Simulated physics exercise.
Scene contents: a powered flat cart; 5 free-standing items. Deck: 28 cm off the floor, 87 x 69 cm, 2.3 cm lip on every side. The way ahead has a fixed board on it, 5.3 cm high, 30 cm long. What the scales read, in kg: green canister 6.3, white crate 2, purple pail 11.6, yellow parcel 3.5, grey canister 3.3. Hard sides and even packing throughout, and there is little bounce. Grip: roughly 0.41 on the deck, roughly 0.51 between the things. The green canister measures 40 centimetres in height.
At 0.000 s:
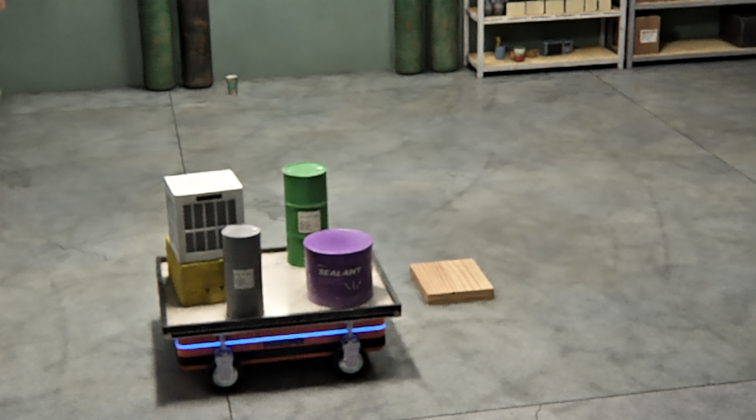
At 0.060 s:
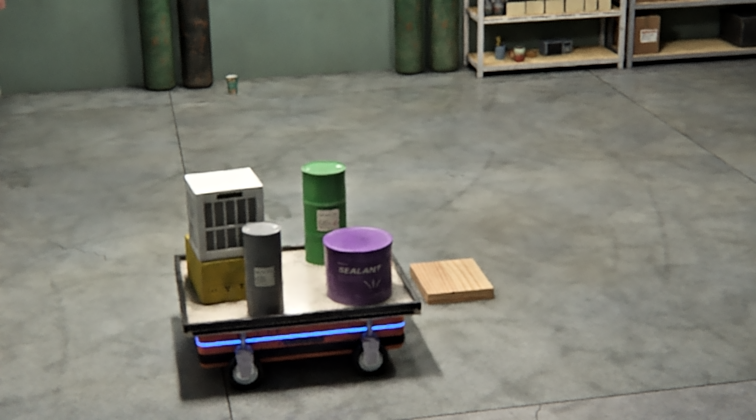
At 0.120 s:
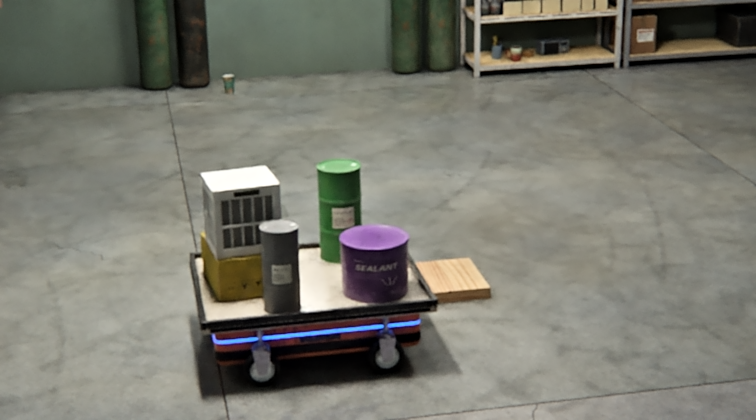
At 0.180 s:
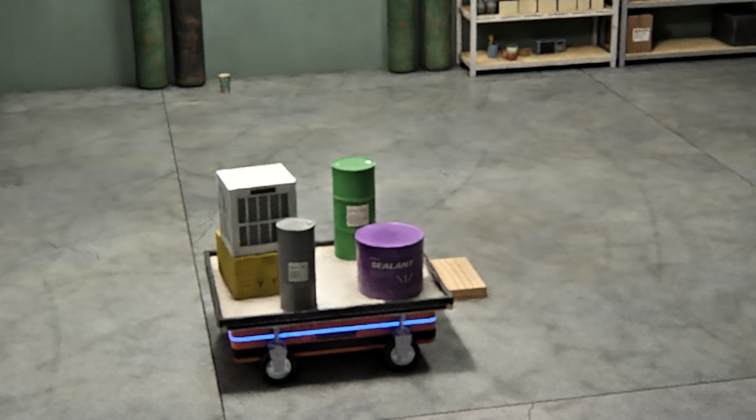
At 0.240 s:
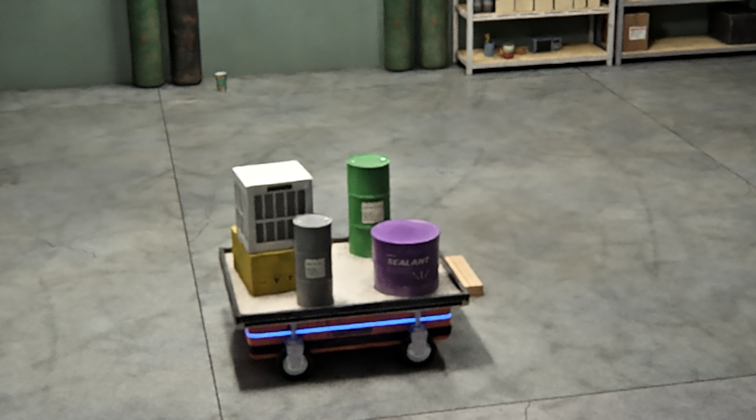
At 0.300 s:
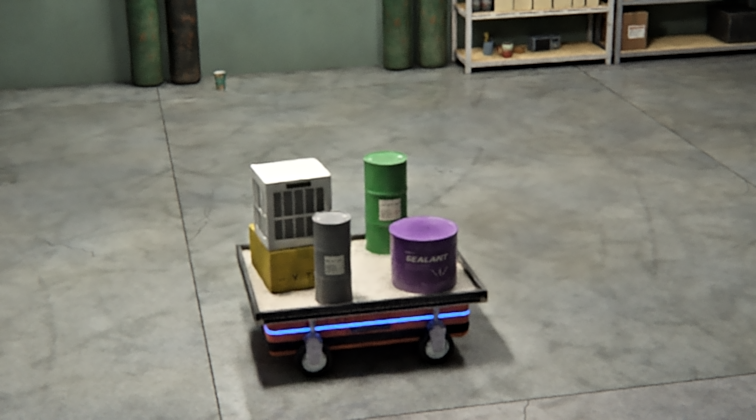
At first, a flat cart with a glowing blue strip stands left of a wooden board on a concrete floor, carrying a white crate on a yellow parcel, green and grey canisters, and a purple pail. The cart then rolls steadily right, gradually hiding the board from view, while its load keeps its arrangement.
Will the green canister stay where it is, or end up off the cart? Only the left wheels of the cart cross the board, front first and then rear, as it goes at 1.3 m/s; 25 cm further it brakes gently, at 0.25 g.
Pretty sure it does not go overboard.
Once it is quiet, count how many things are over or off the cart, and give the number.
Total: 3.
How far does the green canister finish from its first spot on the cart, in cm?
Displacement: Approx. 28 cm.
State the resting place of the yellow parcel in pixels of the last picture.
It ends up at about (626, 226).
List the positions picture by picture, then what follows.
Cart 0 cm along; green canister (307, 215); white crate (205, 216), in the first frame.
Cart 8 cm along; yellow parcel (228, 265); grey canister (264, 270), in the second frame.
Cart 16 cm along; white crate (242, 212); purple pail (375, 264), in the third frame.
Cart 23 cm along; yellow parcel (259, 260); grey canister (297, 265), in the fourth frame.
Cart 31 cm along; white crate (274, 206); purple pail (406, 258), in the fifth frame.
Cart 39 cm along; green canister (386, 203); yellow parcel (293, 254), in the sixth frame.
After 0.60 s, cart 78 cm along; green canister leaning 26° near (459, 192); purple pail leaning 3°.
After 1.00 s, cart 130 cm along; green canister leaning 54° near (566, 204); white crate leaning 7°; grey canister leaning 8°.
After 1.70 s, cart 183 cm along, stopped; white crate now off the cart; green canister leaning 66° near (705, 205); grey canister leaning 28°.
After 2.20 s, cart 183 cm along, stopped; grey canister now off the cart; green canister leaning 66° near (705, 205); purple pail slid 4 cm.
At rest (2.6 s), off the cart, white crate and grey canister; tipped over on the cart, green canister; the other 2 in place, give or take 10 cm. In the last view, green canister near (705, 205).
